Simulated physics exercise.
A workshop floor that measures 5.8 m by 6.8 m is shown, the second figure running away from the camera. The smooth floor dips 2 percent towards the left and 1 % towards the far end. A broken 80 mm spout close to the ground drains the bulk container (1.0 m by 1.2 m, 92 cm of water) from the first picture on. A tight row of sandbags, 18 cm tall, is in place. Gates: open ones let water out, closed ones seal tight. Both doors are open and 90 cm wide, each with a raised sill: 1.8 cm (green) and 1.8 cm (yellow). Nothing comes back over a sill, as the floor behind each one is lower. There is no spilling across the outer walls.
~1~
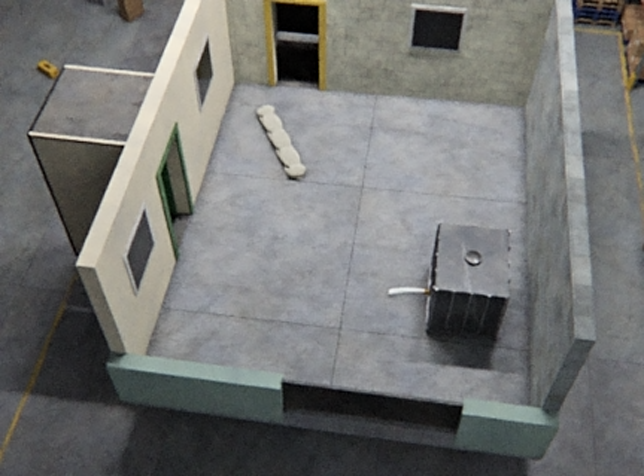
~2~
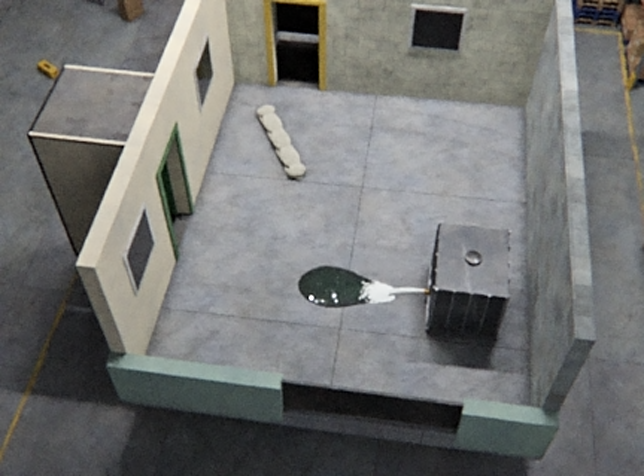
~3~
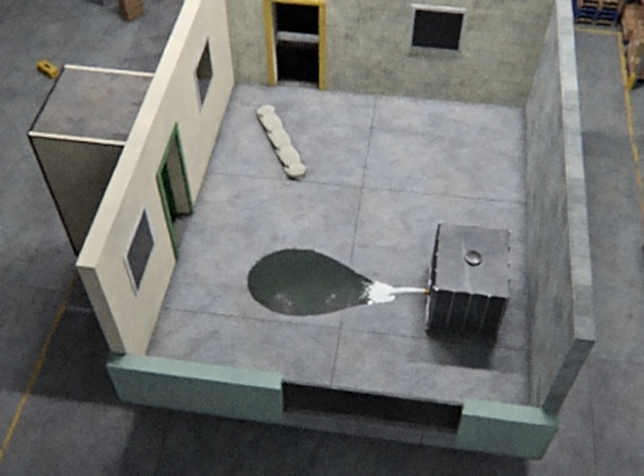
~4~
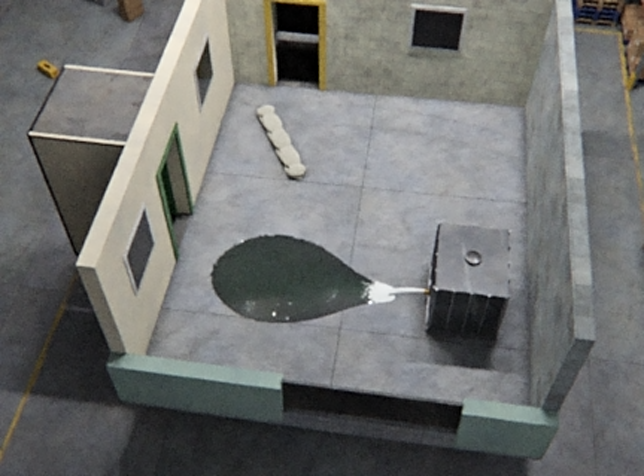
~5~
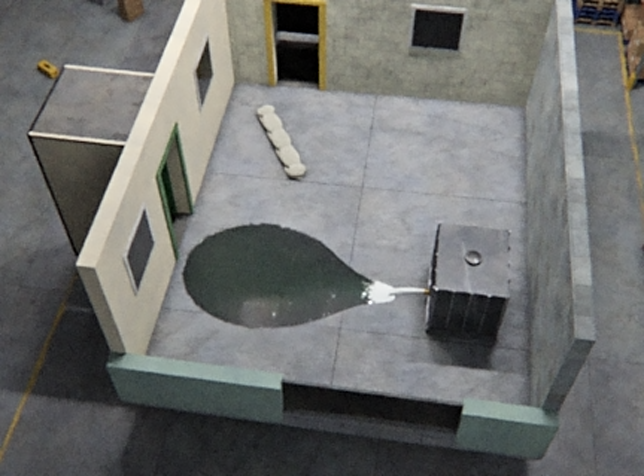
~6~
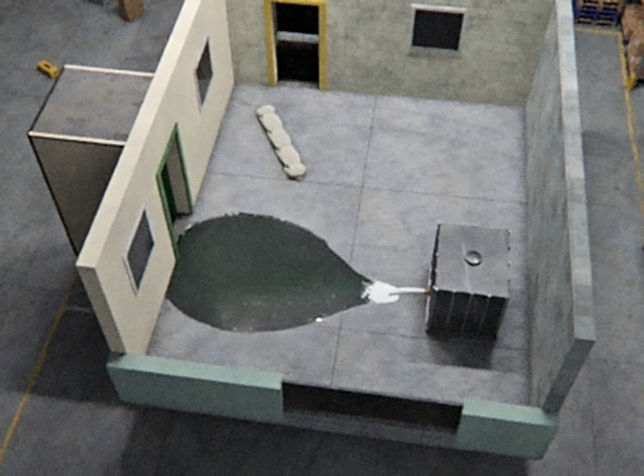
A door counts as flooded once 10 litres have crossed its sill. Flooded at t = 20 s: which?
At the end, green door: Over; yellow door: Under.
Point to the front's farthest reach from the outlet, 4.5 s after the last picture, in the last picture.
Near (222, 123).
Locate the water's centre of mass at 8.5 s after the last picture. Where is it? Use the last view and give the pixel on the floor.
Centre of water: Approx. (228, 233).
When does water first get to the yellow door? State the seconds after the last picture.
Yellow: 9.0 s.
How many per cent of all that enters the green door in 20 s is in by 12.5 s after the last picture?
I'd say close to 70 in a hundred.
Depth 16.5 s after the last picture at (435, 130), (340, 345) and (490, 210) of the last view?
In order, roughly 0.0, 0.0 and 0.0 cm.
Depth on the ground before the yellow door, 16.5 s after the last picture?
Roughly 3.0 centimetres.
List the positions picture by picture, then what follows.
In the first frame, the jet has just started at (413, 291); the ground is still dry.
In the second frame, the jet leaves at (413, 291); the sheet reaches (304, 278), 2.1 m away, and wets 0.8 m2.
In the third frame, the jet leaves at (413, 291); the sheet reaches (254, 270), 2.9 m away, and wets 1.9 m2.
In the fourth frame, the jet leaves at (413, 291); the sheet reaches (220, 260), 3.5 m away, and wets 3.1 m2.
In the fifth frame, from the spout at (413, 291) the water has spread over 4.3 m2; its tip is at (193, 254), and it is 0.9 cm deep on average.
In the sixth frame, the jet leaves at (413, 291); the sheet reaches (178, 246), 4.3 m away, and wets 5.3 m2.
Then, 1.5 s after the last picture water covers 15 % of the floor and is deepest (4 cm) near (173, 273); green door 3.1 cm at the sill, 1 L in, yellow door not reached.
Then, 4.5 s after the last picture water covers 20 % of the floor and is deepest (4 cm) near (173, 273); green door 3.4 cm at the sill, 7 L in, yellow door not reached.
Then, 8.5 s after the last picture water covers 30 % of the floor and is deepest (5 cm) near (234, 86); green door 3.6 cm at the sill, 17 L in, yellow door not reached.
Then, 12.5 s after the last picture water covers 30 % of the floor and is deepest (6 cm) near (234, 86); green door 3.6 cm at the sill, 27 L in, yellow door 2.1 cm at the sill, 0 L in.
Then, 16.5 s after the last picture water covers 35 % of the floor and is deepest (6 cm) near (234, 86); green door 3.5 cm at the sill, 39 L in, yellow door 2.9 cm at the sill, 1 L in.
